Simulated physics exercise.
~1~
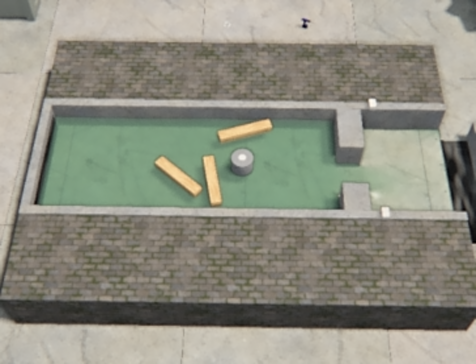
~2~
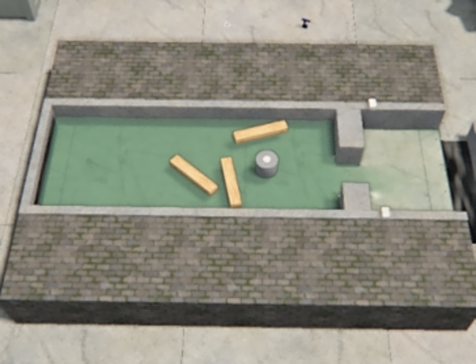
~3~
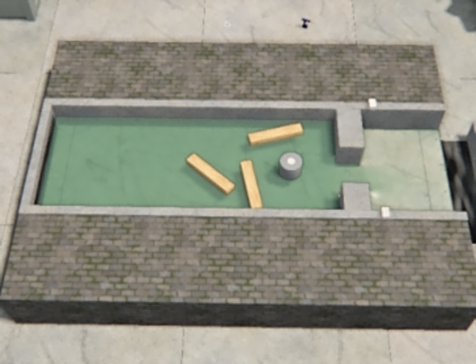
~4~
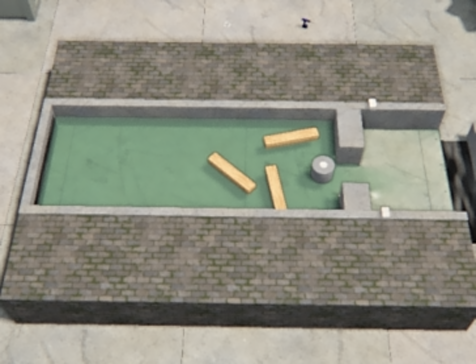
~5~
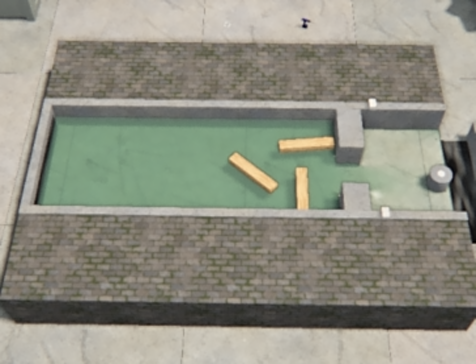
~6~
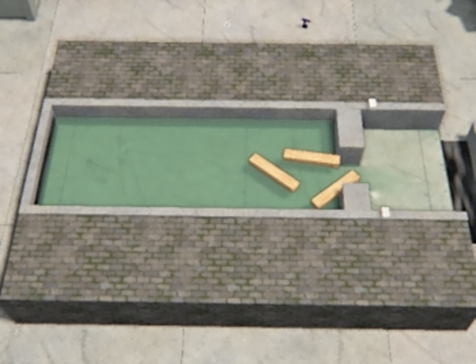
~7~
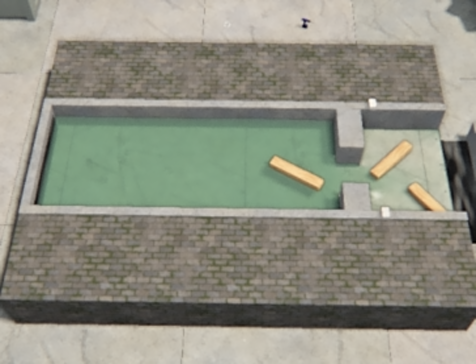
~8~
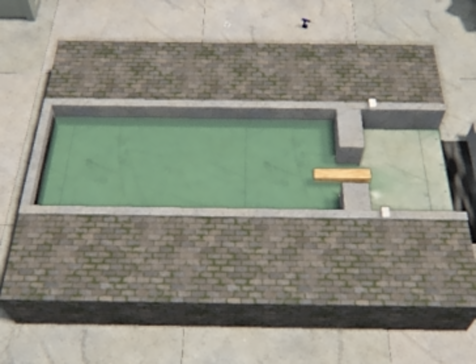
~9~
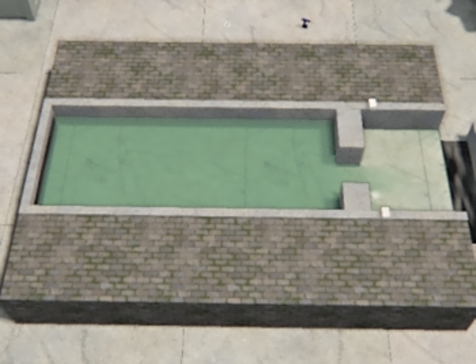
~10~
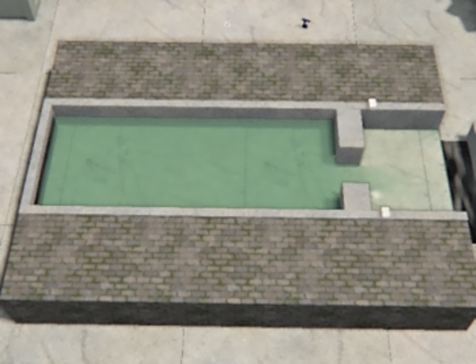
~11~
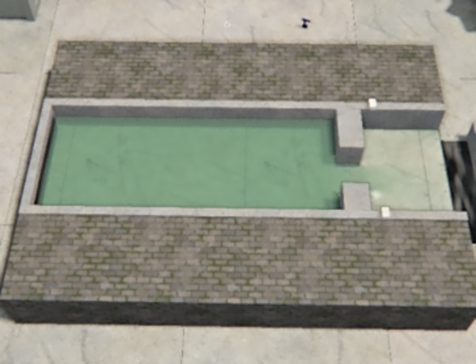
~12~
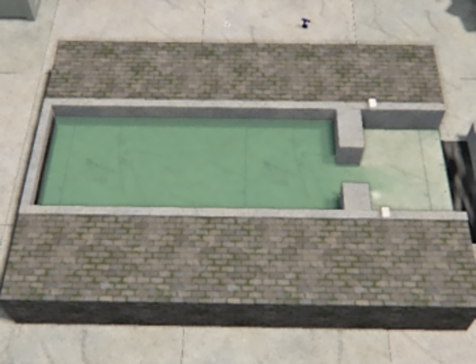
The video shows three wooden beams and a round grey tub drifting right along a green water channel between brick banks. The tub passes through the narrow gap first, the beams turn and follow one after another, and the channel is left empty of floating objects.
